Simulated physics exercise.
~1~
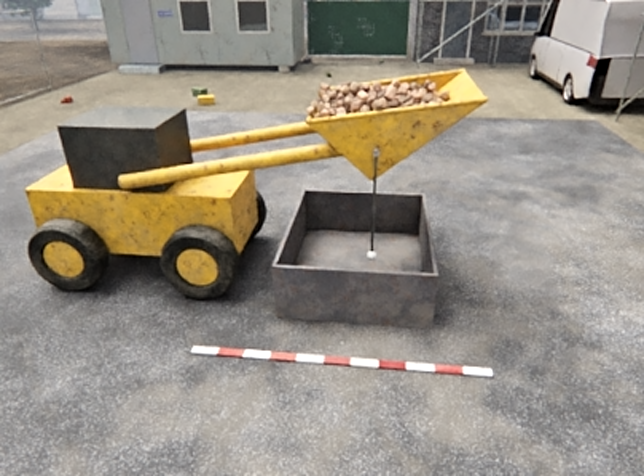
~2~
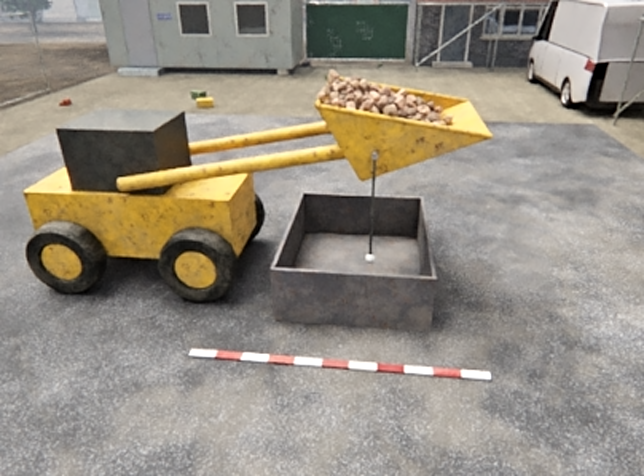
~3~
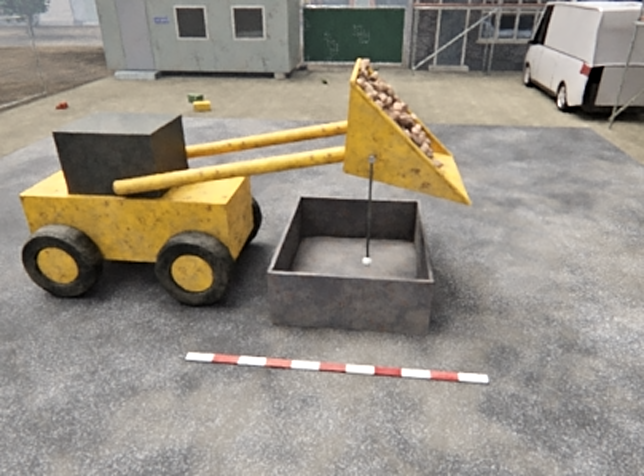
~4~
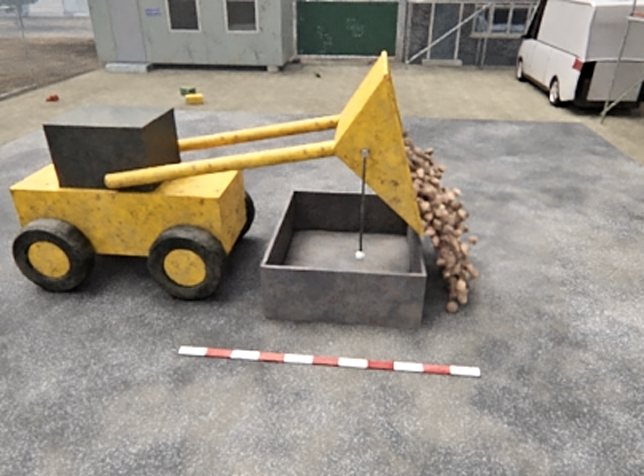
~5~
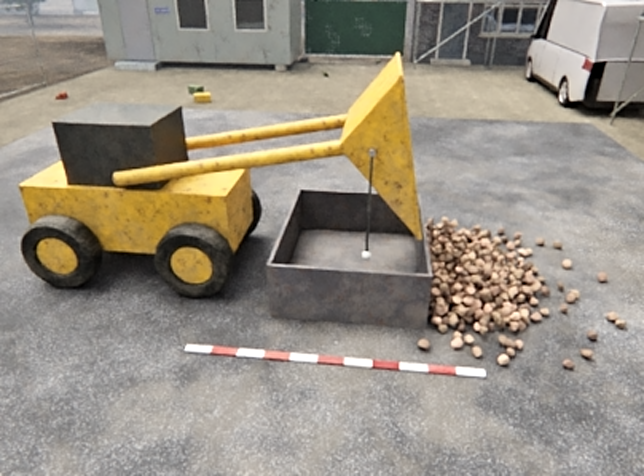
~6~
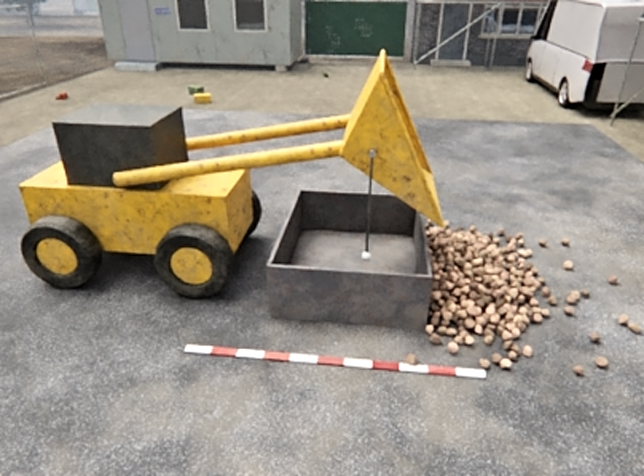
The clip shows a yellow loader holding a bucket of brownish stones above an open grey bin, then tipping it forward so the stones pour past the bin's right side. They spread in a heap on the ground beside the bin, which looks empty, as the bucket begins tilting back.
